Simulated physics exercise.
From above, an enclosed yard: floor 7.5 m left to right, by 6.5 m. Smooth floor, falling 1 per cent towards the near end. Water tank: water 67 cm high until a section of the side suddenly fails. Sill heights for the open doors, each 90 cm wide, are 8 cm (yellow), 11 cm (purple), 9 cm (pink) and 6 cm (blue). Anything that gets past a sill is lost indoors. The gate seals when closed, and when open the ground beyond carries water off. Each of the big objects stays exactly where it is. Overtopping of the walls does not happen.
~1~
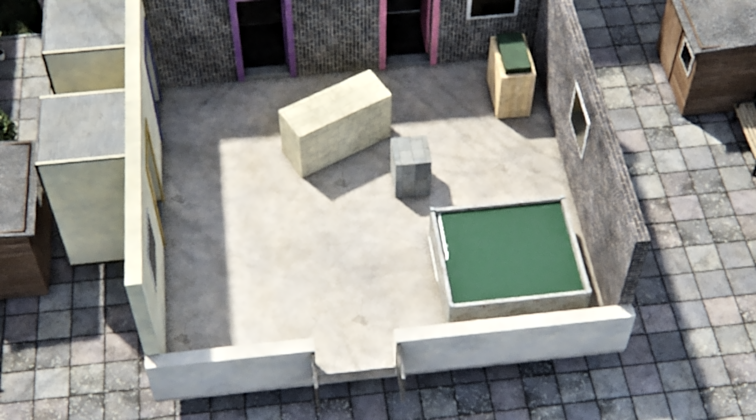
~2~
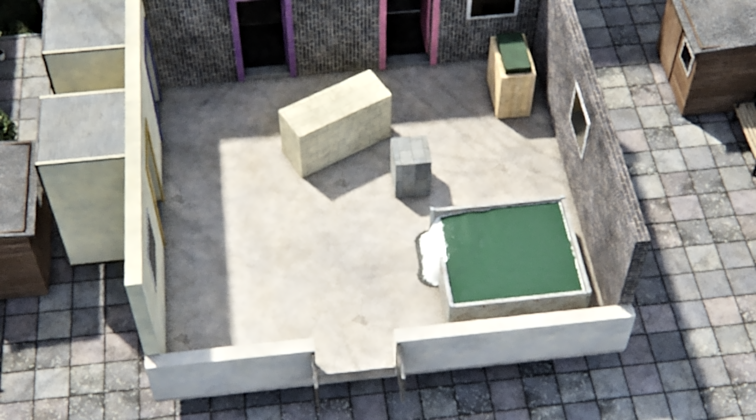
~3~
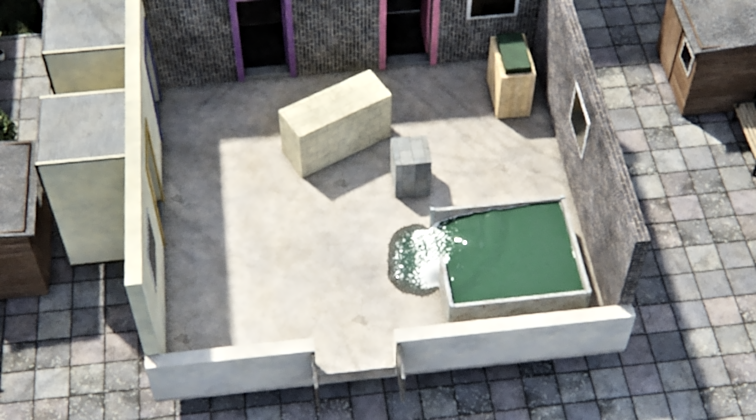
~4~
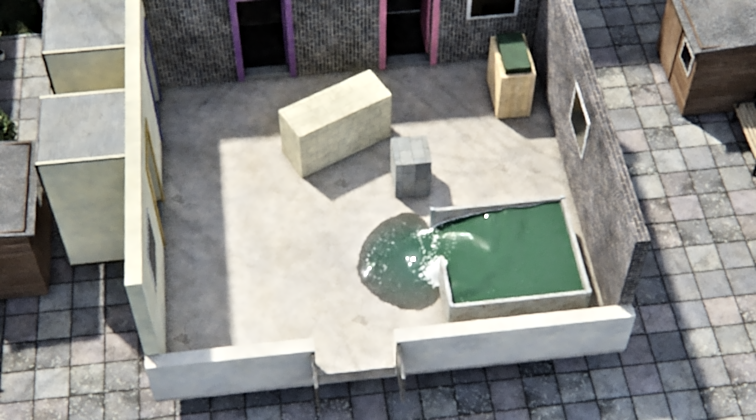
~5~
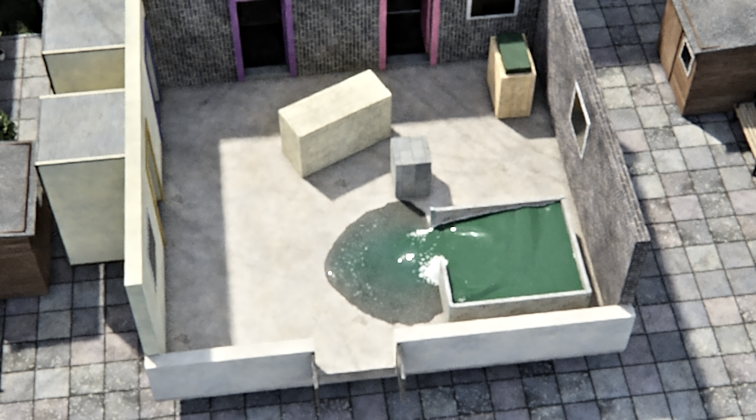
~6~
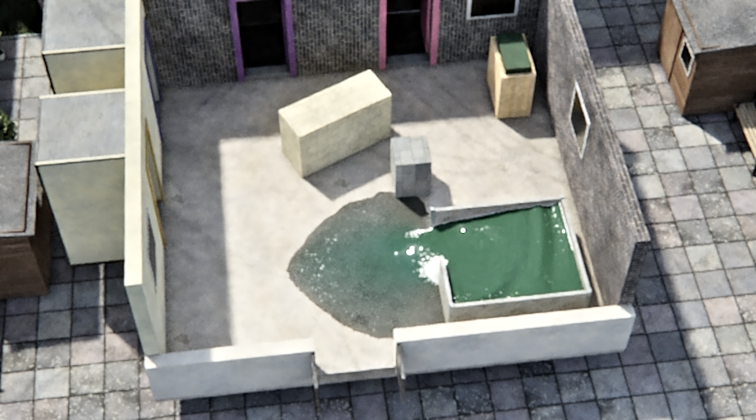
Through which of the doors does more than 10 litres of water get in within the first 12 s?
The yellow door lets in more than 10 litres; the purple door does not let in more than 10 litres; the pink door does not let in more than 10 litres; the blue door lets in more than 10 litres.
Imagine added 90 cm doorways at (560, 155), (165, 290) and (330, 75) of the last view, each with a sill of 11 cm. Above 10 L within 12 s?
So, in the order given, it's shy of the mark, then beyond the mark, then shy of the mark.
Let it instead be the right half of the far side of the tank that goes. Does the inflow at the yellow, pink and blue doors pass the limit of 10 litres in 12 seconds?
For yellow, too little; for pink, too much; for blue, too much.
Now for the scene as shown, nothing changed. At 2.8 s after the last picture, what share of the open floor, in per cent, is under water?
I'd say around 50 %.
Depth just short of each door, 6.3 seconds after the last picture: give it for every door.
In centimetres, the yellow door has 11, the purple door 6, the pink door 1 and the blue door 10.
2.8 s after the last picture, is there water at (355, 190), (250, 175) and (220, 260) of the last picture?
Point 1: Reached; point 2: Reached; point 3: Reached.
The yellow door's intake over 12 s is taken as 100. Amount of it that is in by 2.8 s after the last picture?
45 percent or so by then.
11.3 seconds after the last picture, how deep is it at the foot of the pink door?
3.5 cm.
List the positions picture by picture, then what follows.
The first frame shows the water tank at (508, 252) is whole and still, 67 cm deep.
In the second frame, the front is at (422, 236), 0.6 m from the gap at (438, 252); 0.2 m2 of floor is under water; 67 cm left at the back of the water tank.
In the third frame, the front is at (395, 278), 0.9 m from the gap at (438, 252); 0.8 m2 of floor is under water; 67 cm left at the back of the water tank.
In the fourth frame, the front is at (367, 281), 1.3 m from the gap at (438, 253); 1.8 m2 of floor is under water; 67 cm left at the back of the water tank.
In the fifth frame, the front is at (330, 262), 1.9 m from the gap at (438, 253); 3.2 m2 of floor is under water; 67 cm left at the back of the water tank.
In the sixth frame, water pours out at (438, 252) and has run 2.5 m, to (296, 263); typically 4 cm deep outside, 65 cm at the water tank's back.
Then, 0.7 s after the last picture water covers 35 % of the floor and is deepest (34 cm) near (421, 253); yellow door not reached, purple door not reached, pink door not reached, blue door not reached.
Then, 1.5 s after the last picture water covers 45 % of the floor and is deepest (28 cm) near (421, 253); yellow door 17 cm at the sill, 4 L in, purple door not reached, pink door not reached, blue door not reached.
Then, 2.8 s after the last picture water covers 50 % of the floor and is deepest (24 cm) near (168, 378); yellow door 17 cm at the sill, 56 L in, purple door not reached, pink door not reached, blue door 7 cm at the sill, 1 L in.
Then, 6.3 s after the last picture water covers 70 % of the floor and is deepest (14 cm) near (168, 378); yellow door 11 cm at the sill, 119 L in, purple door 6 cm at the sill, 0 L in, pink door 1 cm at the sill, 0 L in, blue door 10 cm at the sill, 15 L in.
Then, 11.3 s after the last picture water covers 95 % of the floor and is deepest (10 cm) near (288, 365); yellow door 8 cm at the sill, 127 L in, purple door 5 cm at the sill, 0 L in, pink door 4 cm at the sill, 0 L in, blue door 7 cm at the sill, 39 L in.
